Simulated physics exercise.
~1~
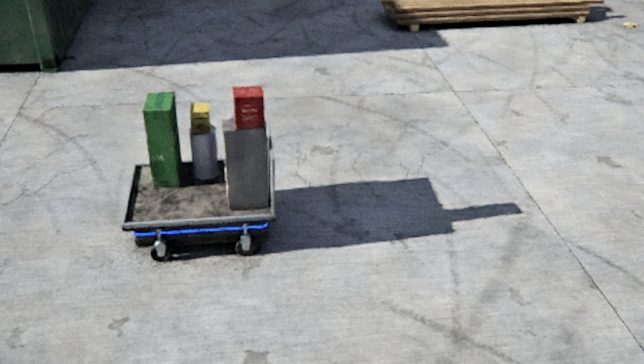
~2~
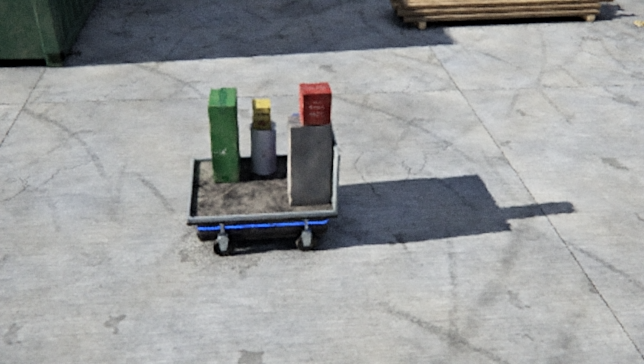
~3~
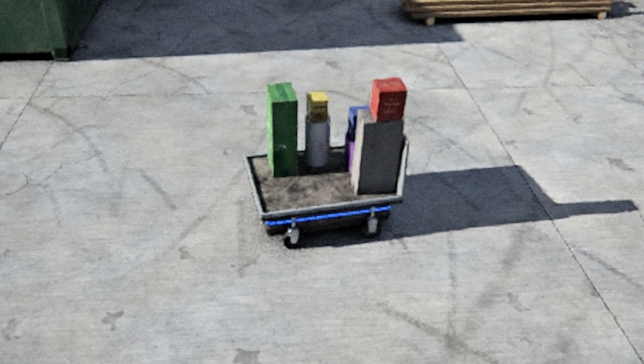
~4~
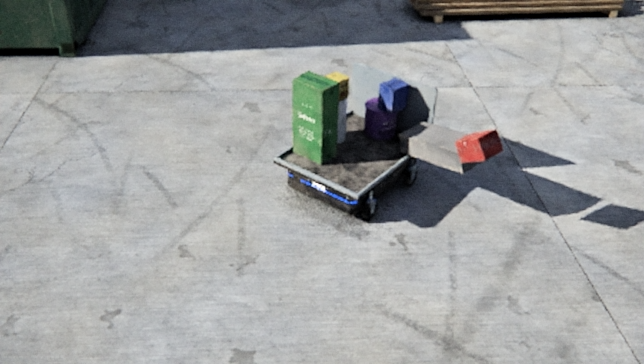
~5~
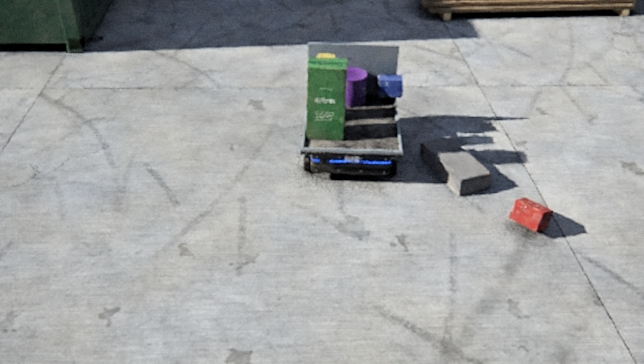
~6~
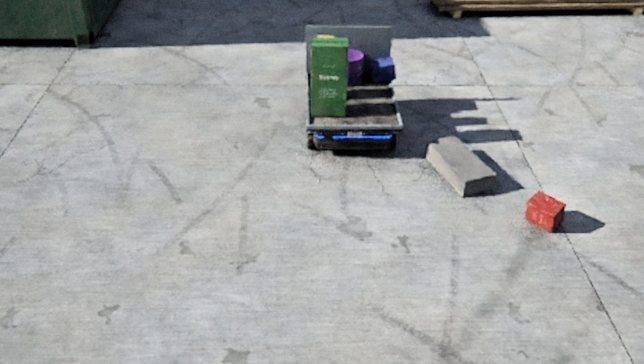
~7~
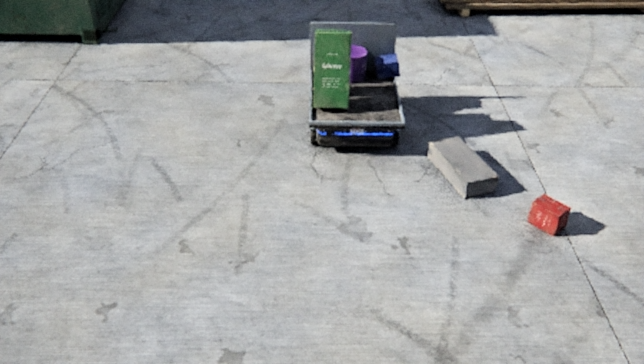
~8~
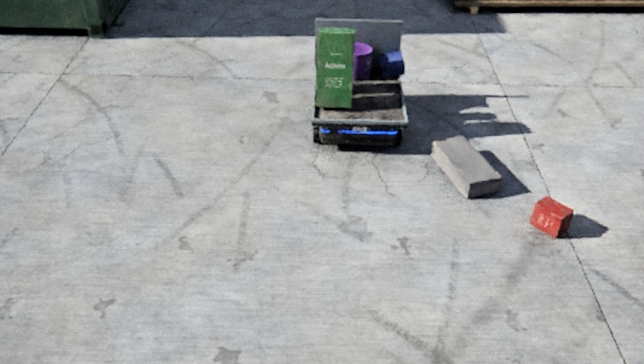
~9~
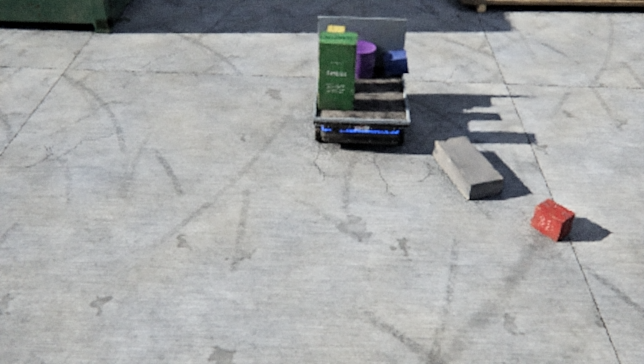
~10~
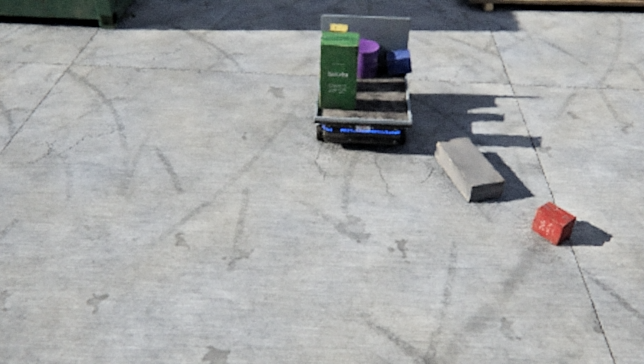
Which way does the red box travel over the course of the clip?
The red box moves to the right, first riding on the cart and then falling off to land on the concrete.
Concrete yard with a loaded cart rolling right, turning away and stopping, its red and grey boxes left toppled on the ground.
